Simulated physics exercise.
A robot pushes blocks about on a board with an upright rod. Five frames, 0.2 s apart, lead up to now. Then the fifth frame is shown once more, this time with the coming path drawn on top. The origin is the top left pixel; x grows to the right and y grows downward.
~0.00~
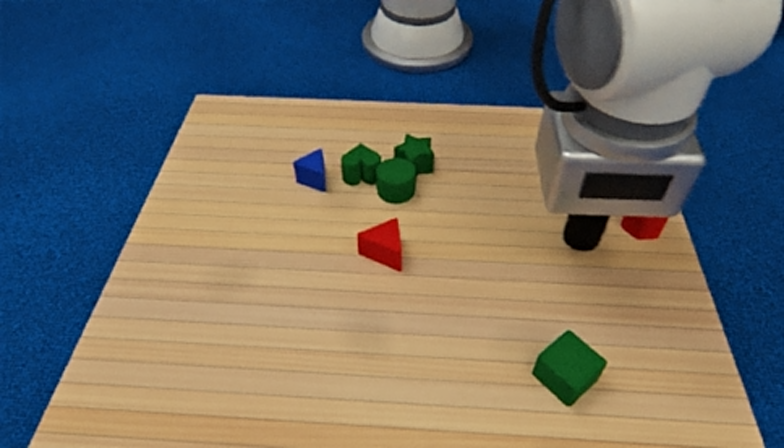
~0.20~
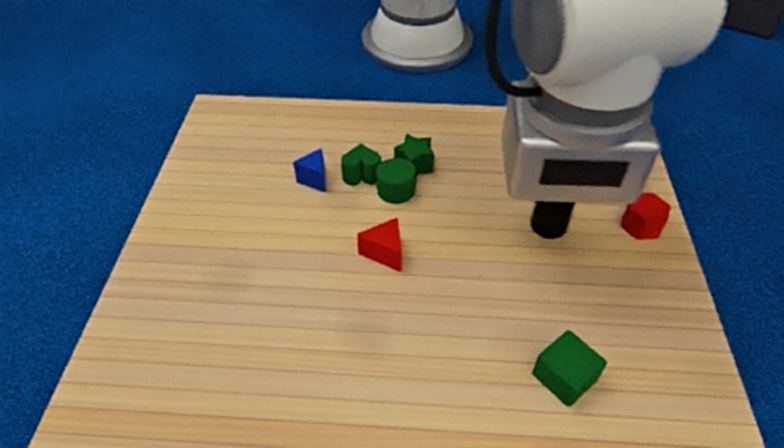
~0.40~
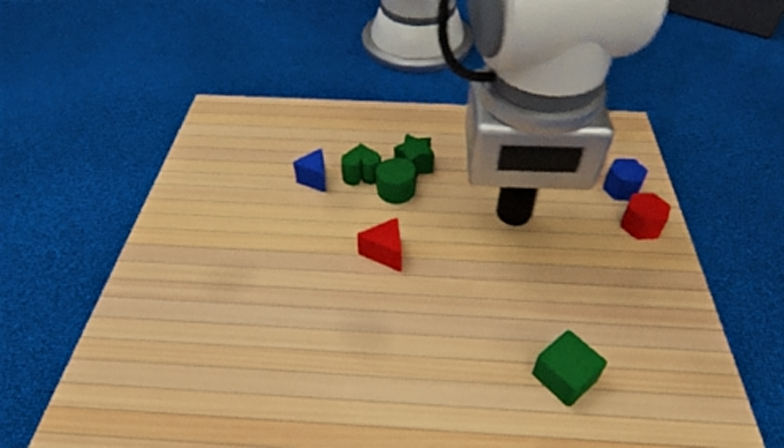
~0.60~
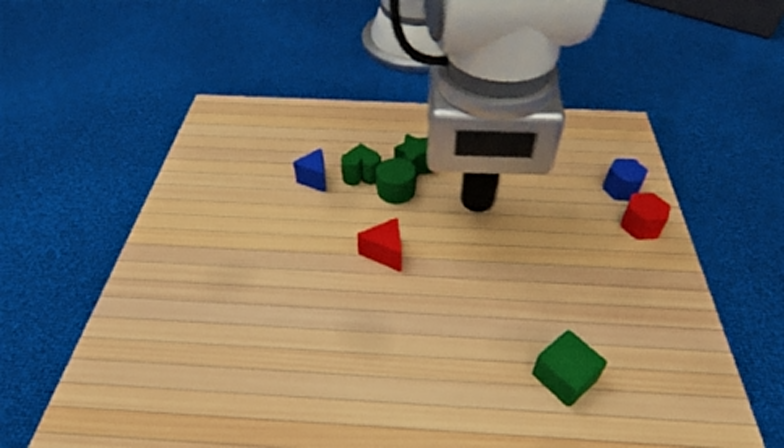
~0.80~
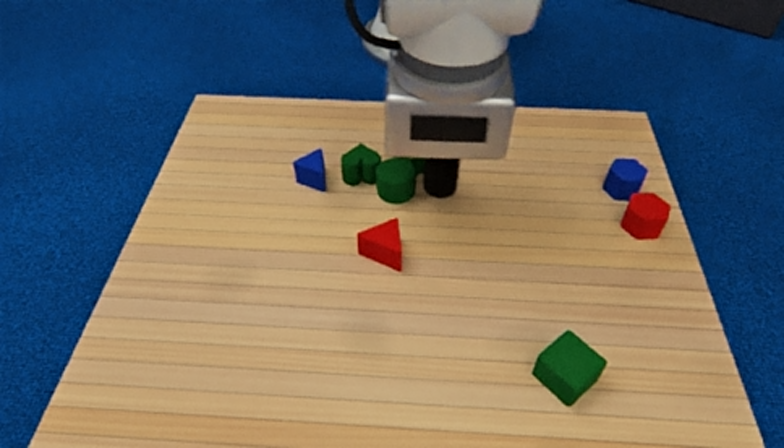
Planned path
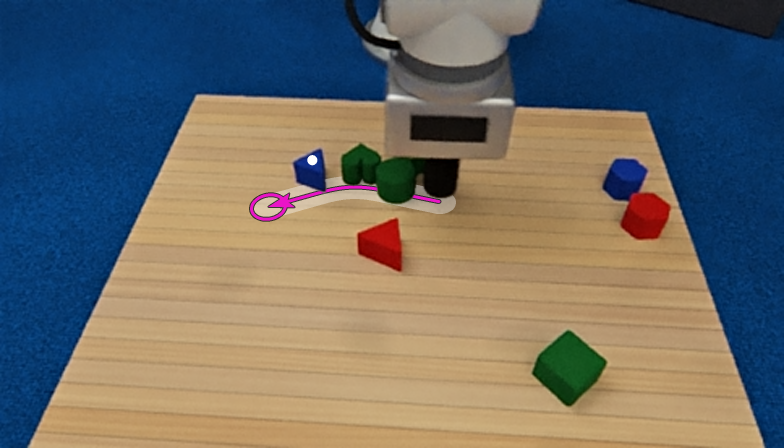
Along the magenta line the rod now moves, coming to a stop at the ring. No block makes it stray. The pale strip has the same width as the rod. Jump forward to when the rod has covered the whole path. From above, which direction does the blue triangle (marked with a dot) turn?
Its rotation is clockwise.
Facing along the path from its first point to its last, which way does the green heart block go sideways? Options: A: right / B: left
A: Right.
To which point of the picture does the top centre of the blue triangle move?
It is going to be at (282, 162).
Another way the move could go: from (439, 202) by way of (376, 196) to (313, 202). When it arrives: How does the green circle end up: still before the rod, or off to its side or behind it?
It slips out to the side or back.
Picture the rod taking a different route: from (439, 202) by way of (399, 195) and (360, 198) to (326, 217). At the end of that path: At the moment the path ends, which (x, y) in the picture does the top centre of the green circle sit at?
The spot you're after is about (350, 154) in the image.
The drawn path runs from (439, 202) over (382, 190) and (325, 191) to (269, 207); the dot is on the blue triangle.
On the path given first. One third of the way, rod at (380, 176); blue triangle at (309, 160), turned 20° anticlockwise; green heart block at (329, 139), turned 45° anticlockwise; green circle at (356, 152).
Two thirds of the way, rod at (322, 178); blue triangle at (299, 159), turned 20° clockwise; green heart block at (315, 129), turned 35° anticlockwise; green circle at (333, 144).
At the end, rod at (265, 193); blue triangle at (282, 162), turned 90° clockwise; green heart block at (315, 129), turned 35° anticlockwise; green circle at (333, 144); green star-shaped block not moved.
